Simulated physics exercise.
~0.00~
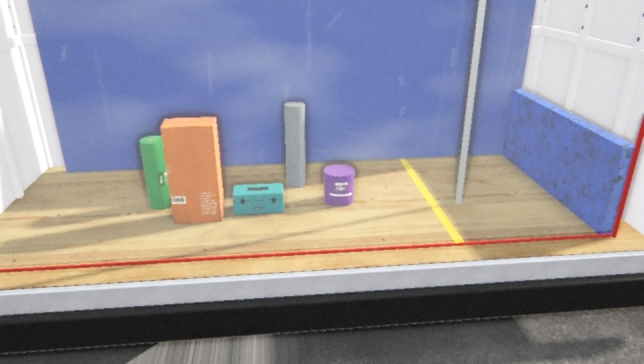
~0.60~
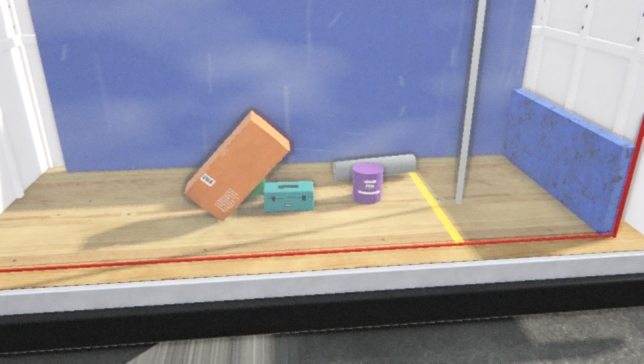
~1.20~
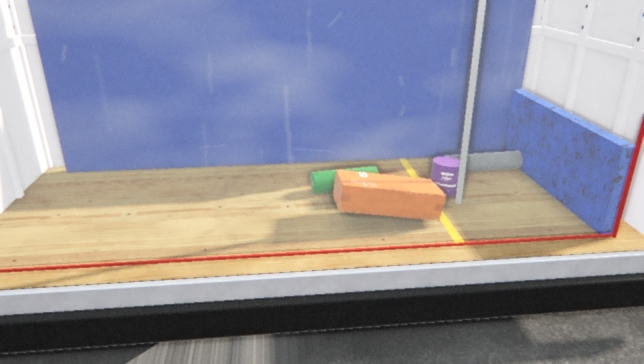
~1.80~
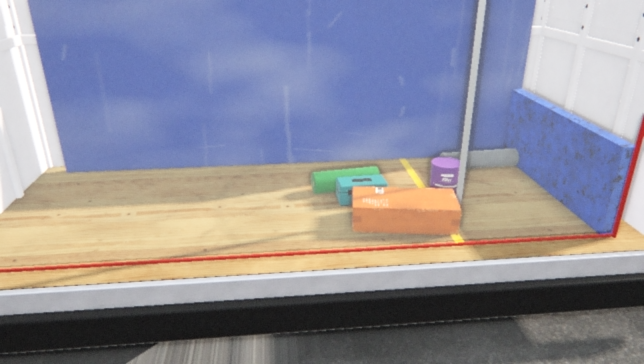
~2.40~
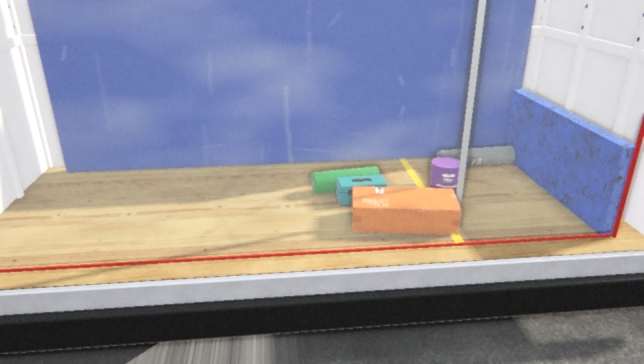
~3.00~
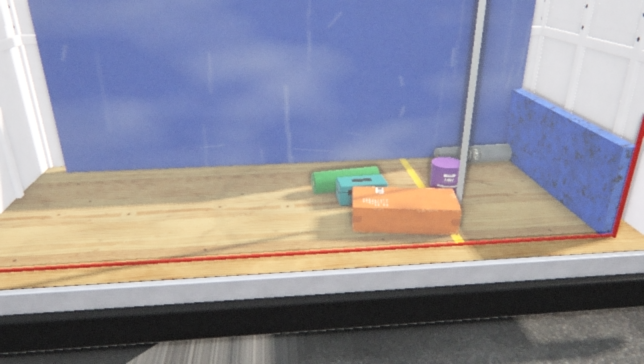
An orange tall box, a green roll, a teal toolbox, a grey roll and a purple bucket stand loose, left of a yellow line, on the wooden floor of a van bay, seen from its open side. A pole rises at the right, before a blue padded wall. The orange box tips rightward as the grey roll falls and the toolbox and bucket slide right. The box and green roll end up on their sides, and everything shifts farther right. The bucket crosses the line, with the grey roll lying beyond it. Box, toolbox and green roll settle short of it.
